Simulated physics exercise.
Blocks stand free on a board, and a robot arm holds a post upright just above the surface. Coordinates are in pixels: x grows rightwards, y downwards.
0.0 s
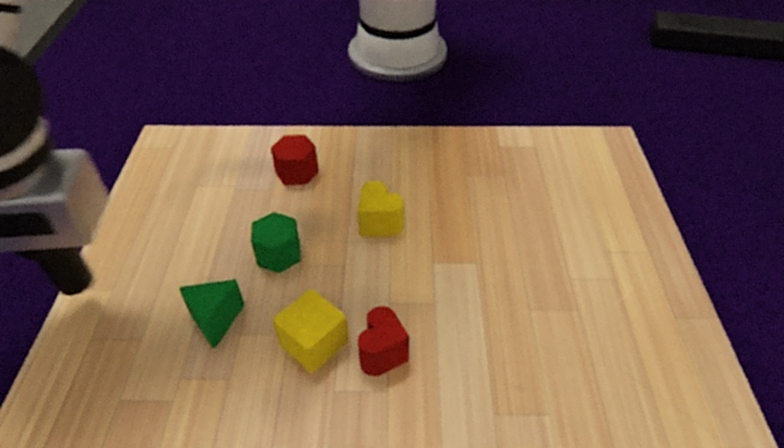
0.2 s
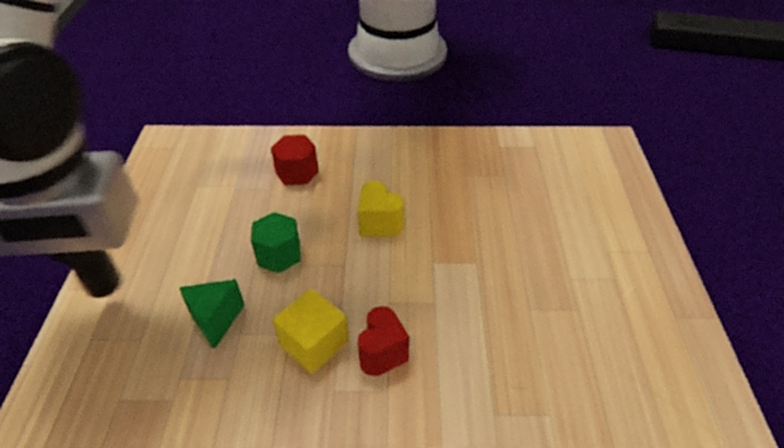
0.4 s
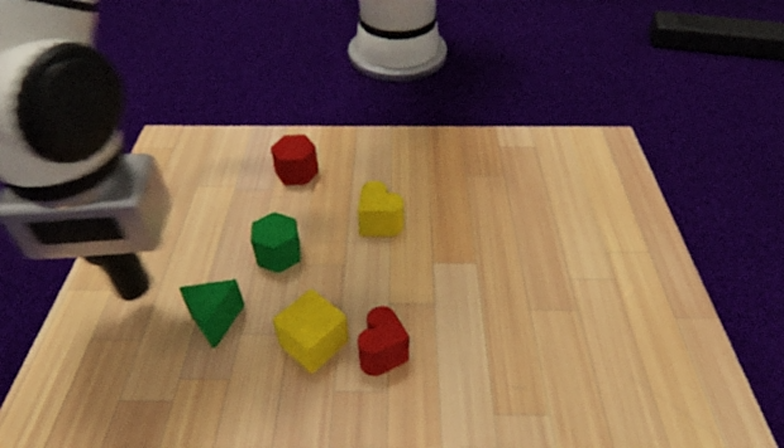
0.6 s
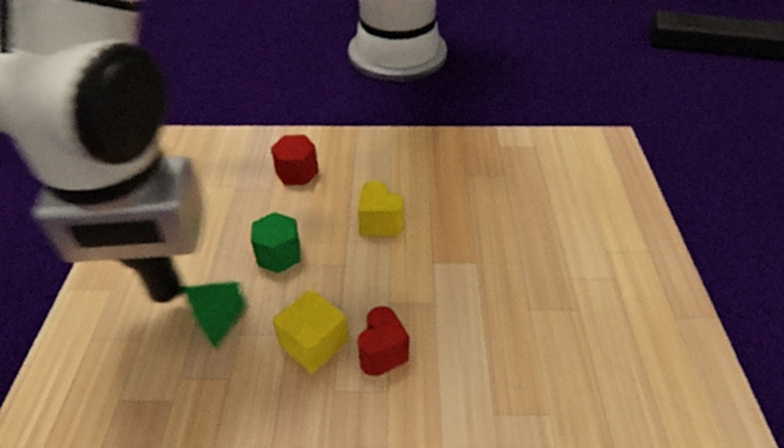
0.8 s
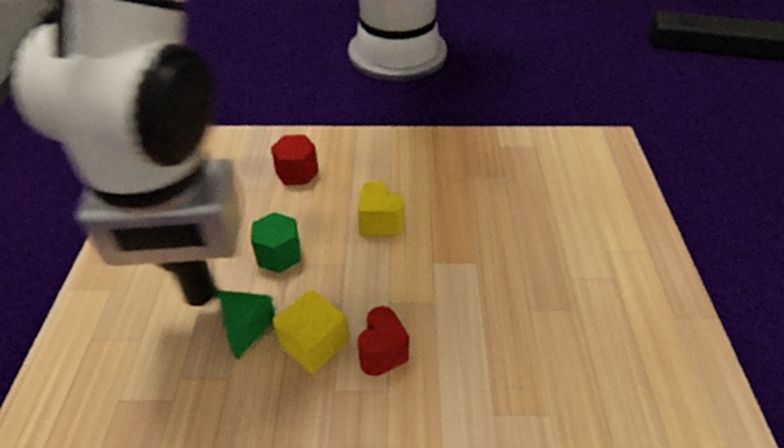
Robot arm moving right across a wooden board, its post reaching a green three-sided block and pushing it towards a yellow block.
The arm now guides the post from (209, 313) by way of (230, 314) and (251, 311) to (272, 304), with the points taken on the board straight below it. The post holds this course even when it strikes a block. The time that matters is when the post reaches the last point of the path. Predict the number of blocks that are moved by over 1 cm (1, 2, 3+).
Two blocks, no more.
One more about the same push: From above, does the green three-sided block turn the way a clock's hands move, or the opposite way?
Answer: With the clock.
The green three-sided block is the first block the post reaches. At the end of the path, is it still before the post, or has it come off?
Lost on the way.
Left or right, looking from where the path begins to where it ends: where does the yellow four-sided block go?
It's going to go right.
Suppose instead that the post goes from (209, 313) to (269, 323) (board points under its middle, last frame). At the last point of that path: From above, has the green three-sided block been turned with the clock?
Yes - that is the case.
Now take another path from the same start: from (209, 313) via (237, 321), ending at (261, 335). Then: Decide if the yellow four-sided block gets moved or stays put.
My prediction: It moves.
The first path, step by step. Halfway along, post (236, 295); green three-sided block (259, 311), turned 40° clockwise; yellow four-sided block (317, 325), turned 15° anticlockwise.
At the end, post (267, 285); green three-sided block (271, 308), turned 80° clockwise; green six-sided block not moved; yellow four-sided block (318, 329), turned 25° anticlockwise.
